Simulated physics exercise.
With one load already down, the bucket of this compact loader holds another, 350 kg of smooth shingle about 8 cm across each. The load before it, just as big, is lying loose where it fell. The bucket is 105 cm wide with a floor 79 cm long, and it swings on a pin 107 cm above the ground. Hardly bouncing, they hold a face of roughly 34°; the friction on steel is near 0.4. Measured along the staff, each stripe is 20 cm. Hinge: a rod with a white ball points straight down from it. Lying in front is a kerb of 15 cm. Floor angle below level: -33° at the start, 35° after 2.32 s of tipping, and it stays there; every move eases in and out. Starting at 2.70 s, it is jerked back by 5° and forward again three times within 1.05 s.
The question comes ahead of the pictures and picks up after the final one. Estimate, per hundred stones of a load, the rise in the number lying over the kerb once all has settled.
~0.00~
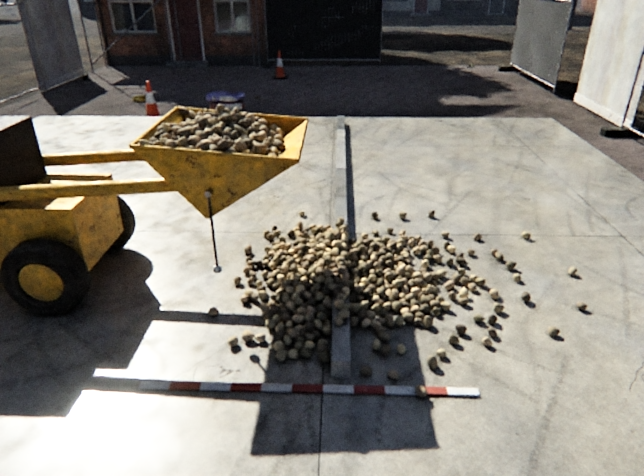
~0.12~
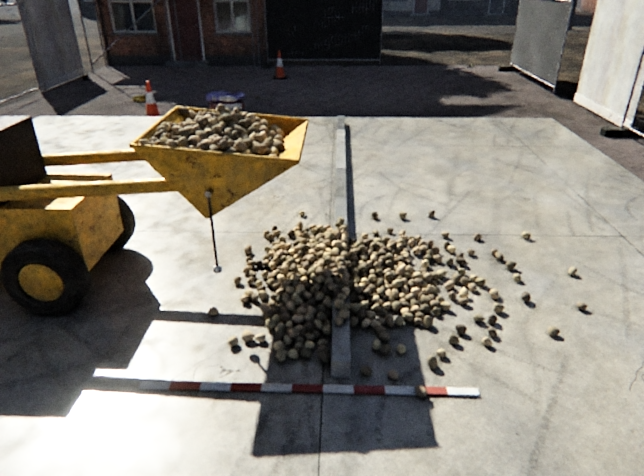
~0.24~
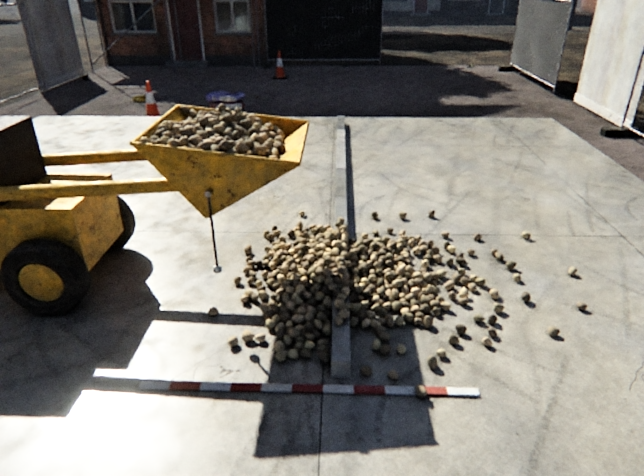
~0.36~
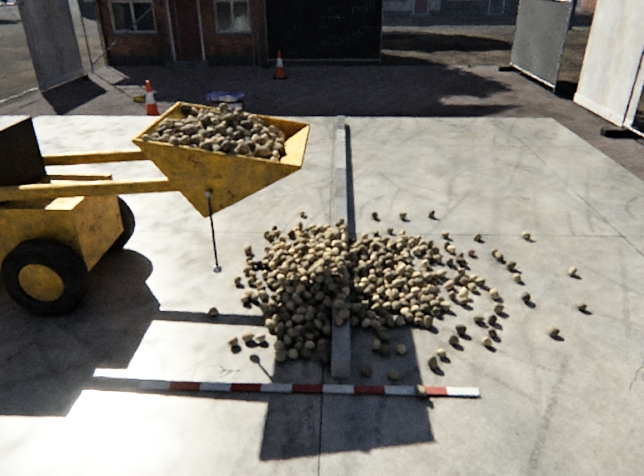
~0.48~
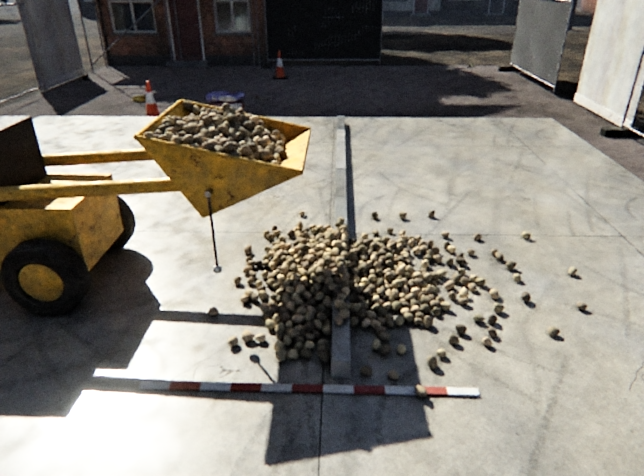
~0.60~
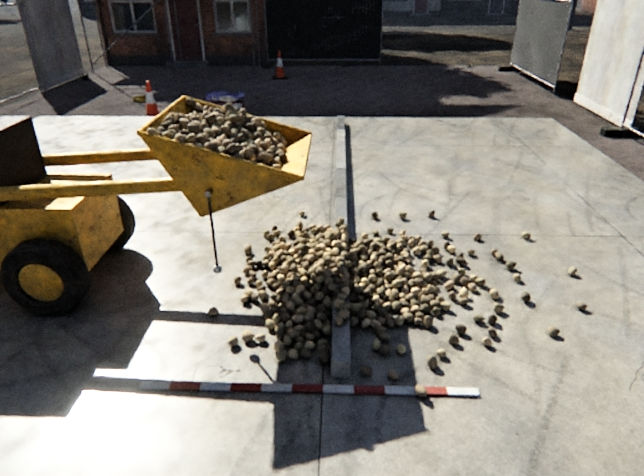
Roughly 42 more per hundred.
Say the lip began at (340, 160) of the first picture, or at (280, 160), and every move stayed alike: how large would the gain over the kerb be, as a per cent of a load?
First place: Roughly 90 %; second place: Roughly 20 %.
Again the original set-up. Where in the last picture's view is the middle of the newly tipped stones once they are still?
Middle: Approx. (329, 266) px.
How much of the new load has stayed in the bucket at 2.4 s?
10 % still inside.
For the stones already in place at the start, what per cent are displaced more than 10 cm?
15 per cent.
After 1.7 s the floor is at 24°; in per cent of one load, 82 in the bucket, 76 on this side of the kerb, 42 over the kerb; the foremost stones are at (534, 277).
After 2.4 s the floor is at 35°; in per cent of one load, 11 in the bucket, 120 on this side of the kerb, 69 over the kerb; the foremost stones are at (534, 277).
After 4.2 s the floor is at 35°; in per cent of one load, 0 in the bucket, 116 on this side of the kerb, 84 over the kerb; the foremost stones are at (534, 277).
After 6.8 s the floor is at 35°; in per cent of one load, 0 in the bucket, 116 on this side of the kerb, 84 over the kerb; the foremost stones are at (534, 277). Net gain over the kerb, 42.
